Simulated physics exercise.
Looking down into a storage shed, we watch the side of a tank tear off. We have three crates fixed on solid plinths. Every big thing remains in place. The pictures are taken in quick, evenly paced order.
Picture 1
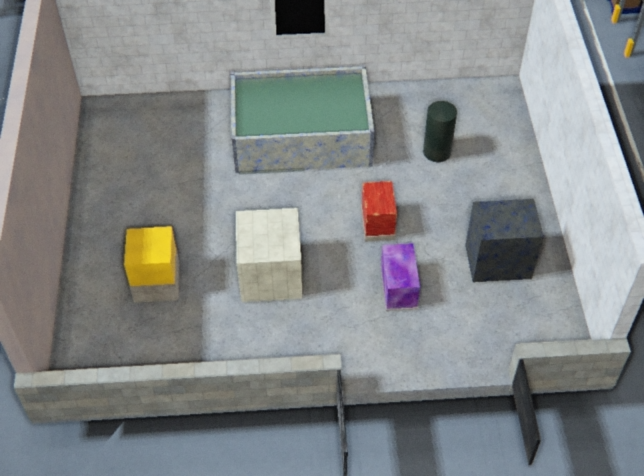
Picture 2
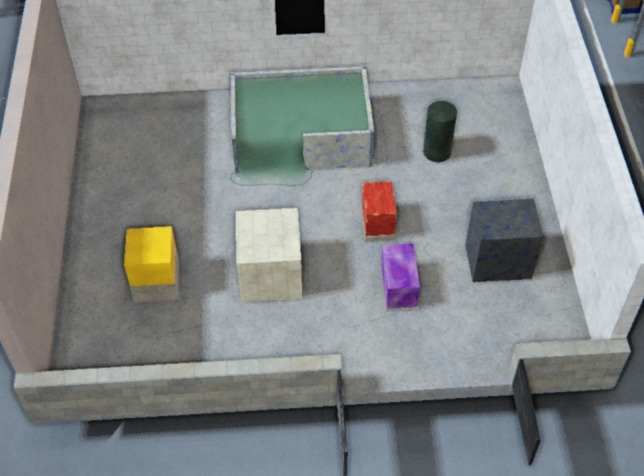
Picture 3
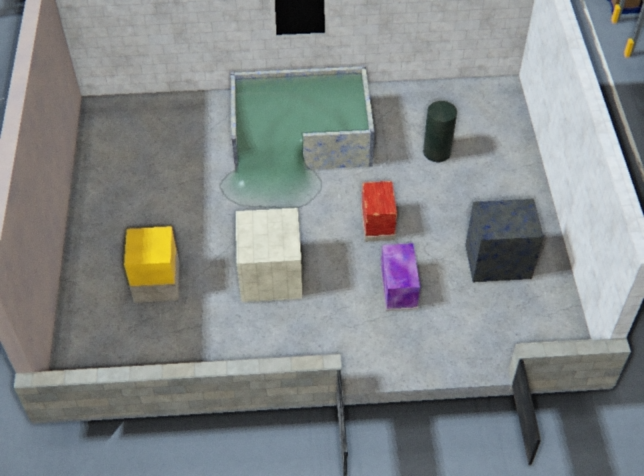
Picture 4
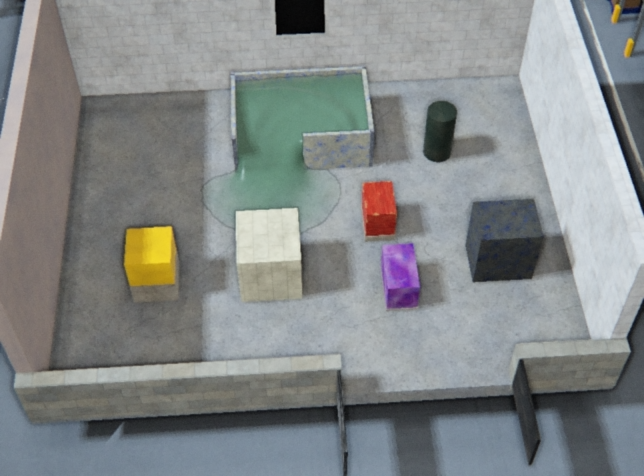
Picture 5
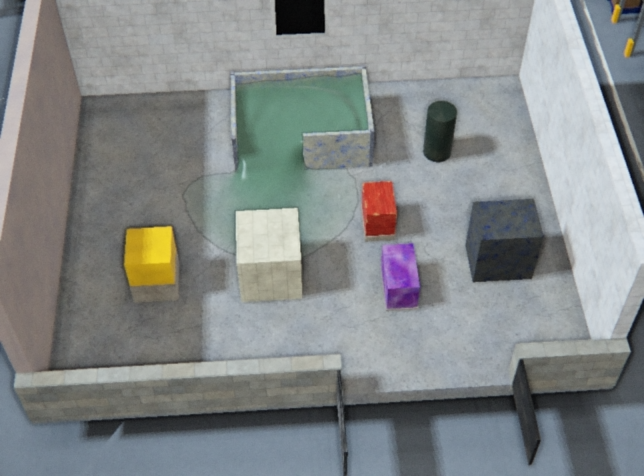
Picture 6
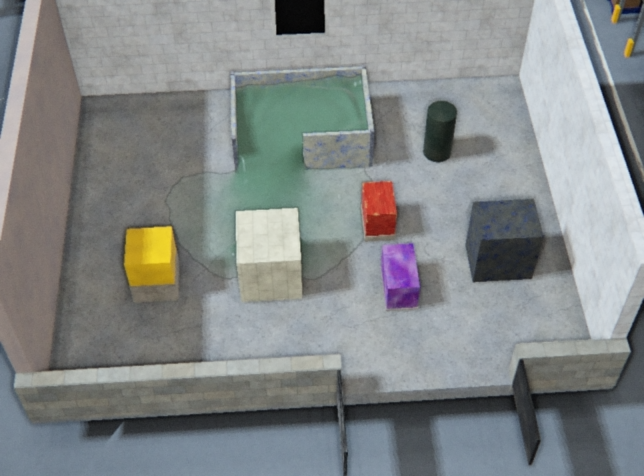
Green water pours from a gap that opens in the front left side of a speckled tank against the back wall of a pale-walled storage shed, seen from above by a still camera. A yellow-topped block, a cream block, red and purple blocks, a dark block and a dark green cylinder stand around the grey floor. The water spreads forward in a widening, thinning pool, around the cream block and out towards the yellow and red ones, while the blocks stay still.
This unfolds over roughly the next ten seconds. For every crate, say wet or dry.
Red crate - wet; yellow crate - dry; purple crate - wet.
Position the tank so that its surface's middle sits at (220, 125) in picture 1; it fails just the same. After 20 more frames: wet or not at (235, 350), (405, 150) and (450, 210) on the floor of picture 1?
Results in order - swamped, left untouched, left untouched.
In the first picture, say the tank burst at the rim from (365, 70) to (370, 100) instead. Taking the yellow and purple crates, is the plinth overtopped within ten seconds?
As it turns out, the yellow crate is left untouched, and the purple crate gets overtopped.
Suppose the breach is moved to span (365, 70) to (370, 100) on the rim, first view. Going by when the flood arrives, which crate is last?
My pick is the one in yellow.
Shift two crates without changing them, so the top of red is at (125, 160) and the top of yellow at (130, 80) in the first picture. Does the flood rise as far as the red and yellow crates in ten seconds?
So the red one stays high and dry and the yellow one stays high and dry.
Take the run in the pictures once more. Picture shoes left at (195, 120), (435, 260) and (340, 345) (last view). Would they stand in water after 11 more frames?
One after the other: Not flooded, awash, flooded.
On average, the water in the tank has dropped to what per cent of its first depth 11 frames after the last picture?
It comes to some 46 percent.
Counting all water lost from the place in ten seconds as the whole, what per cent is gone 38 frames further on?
It should be close to 70 percent by then.
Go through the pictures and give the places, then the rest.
Still water in the water tank at (301, 105), in the first picture.
Water pours out at (271, 157) and has run to (233, 175), in the second picture.
Water pours out at (271, 159) and has run to (305, 201), in the third picture.
The front is at a hidden place, out from the gap at (271, 160), in the fourth picture.
Water pours out at (271, 160) and has run to (305, 252), in the fifth picture.
Water pours out at (271, 160) and has run to (318, 272), in the sixth picture.
A moment on, water covers 20 % of the floor; the red crate water round its plinth, the yellow crate water round its plinth, the purple crate water round its plinth.
Next, water covers 35 % of the floor; the red crate water round its plinth, the yellow crate water round its plinth, the purple crate water round its plinth.
Then, water covers 55 % of the floor; the red crate water round its plinth, the yellow crate water round its plinth, the purple crate water round its plinth.
Later, water covers 70 % of the floor; the red crate water round its plinth, the yellow crate water round its plinth, the purple crate water round its plinth.
In the end, water covers 95 % of the floor; the red crate was topped, the yellow crate stayed above the water, the purple crate was topped.
